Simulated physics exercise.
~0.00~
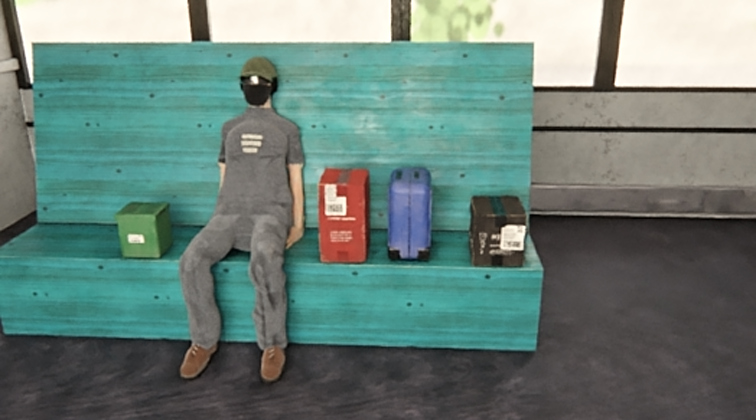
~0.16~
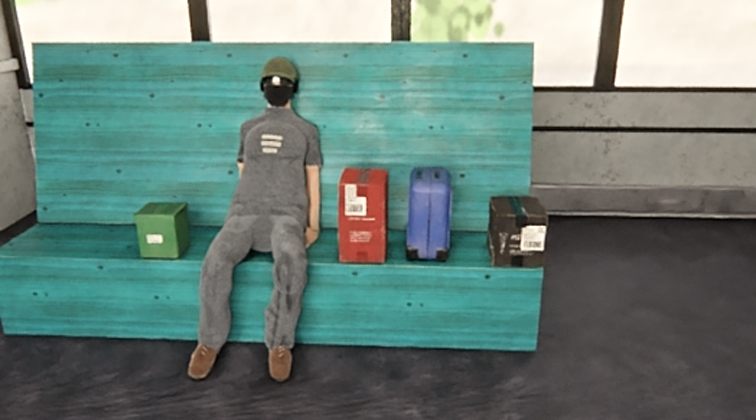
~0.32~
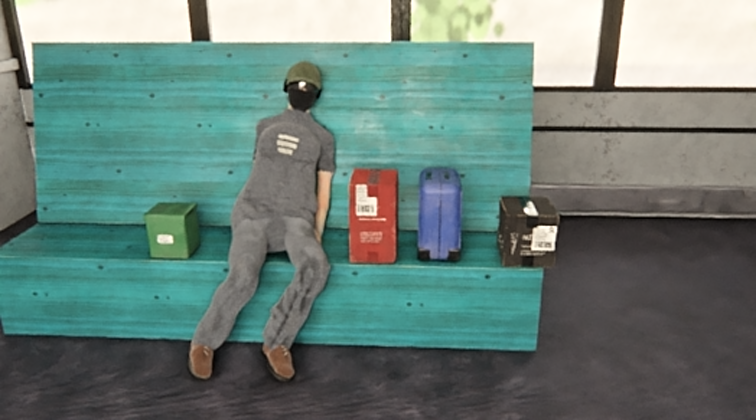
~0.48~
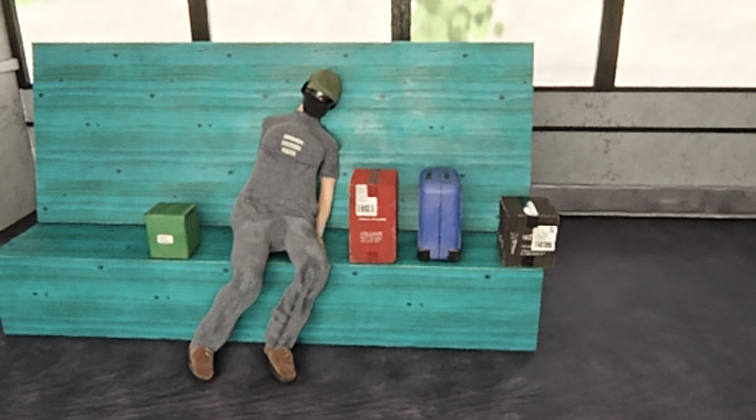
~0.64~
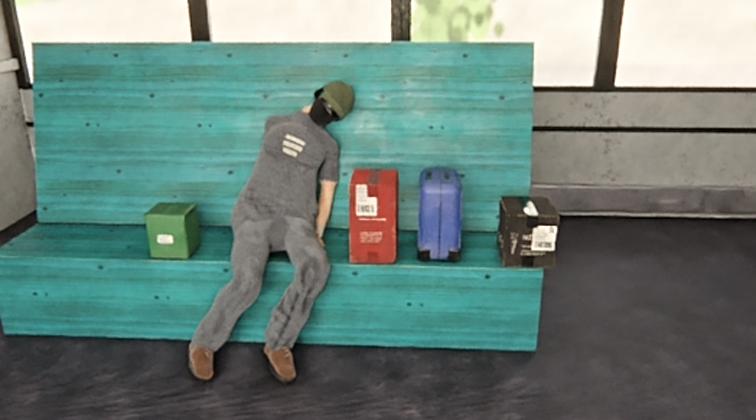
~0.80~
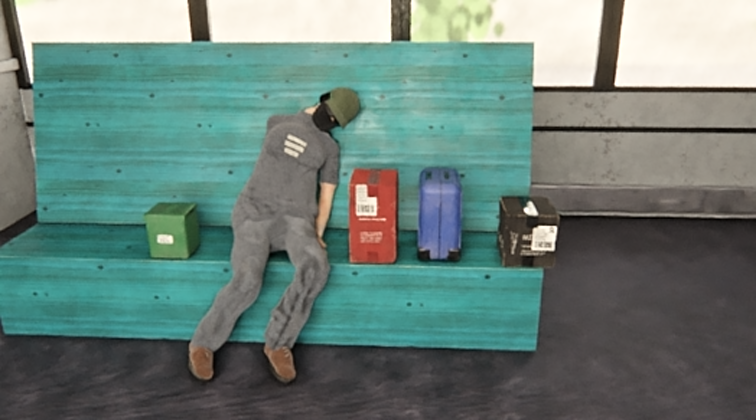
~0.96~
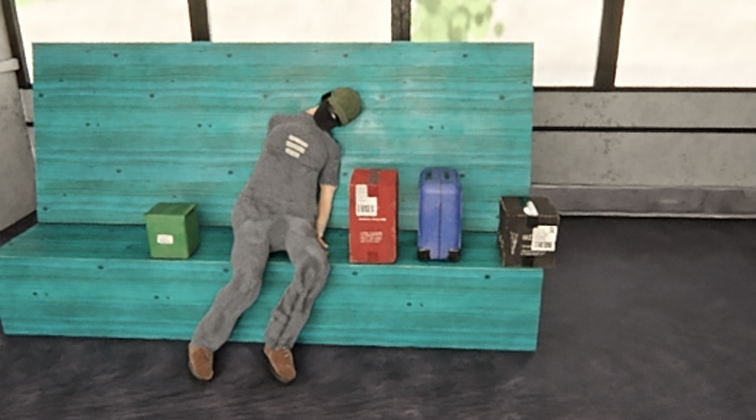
A slumped passenger and the luggage slide right along the bench, then he sags sideways.
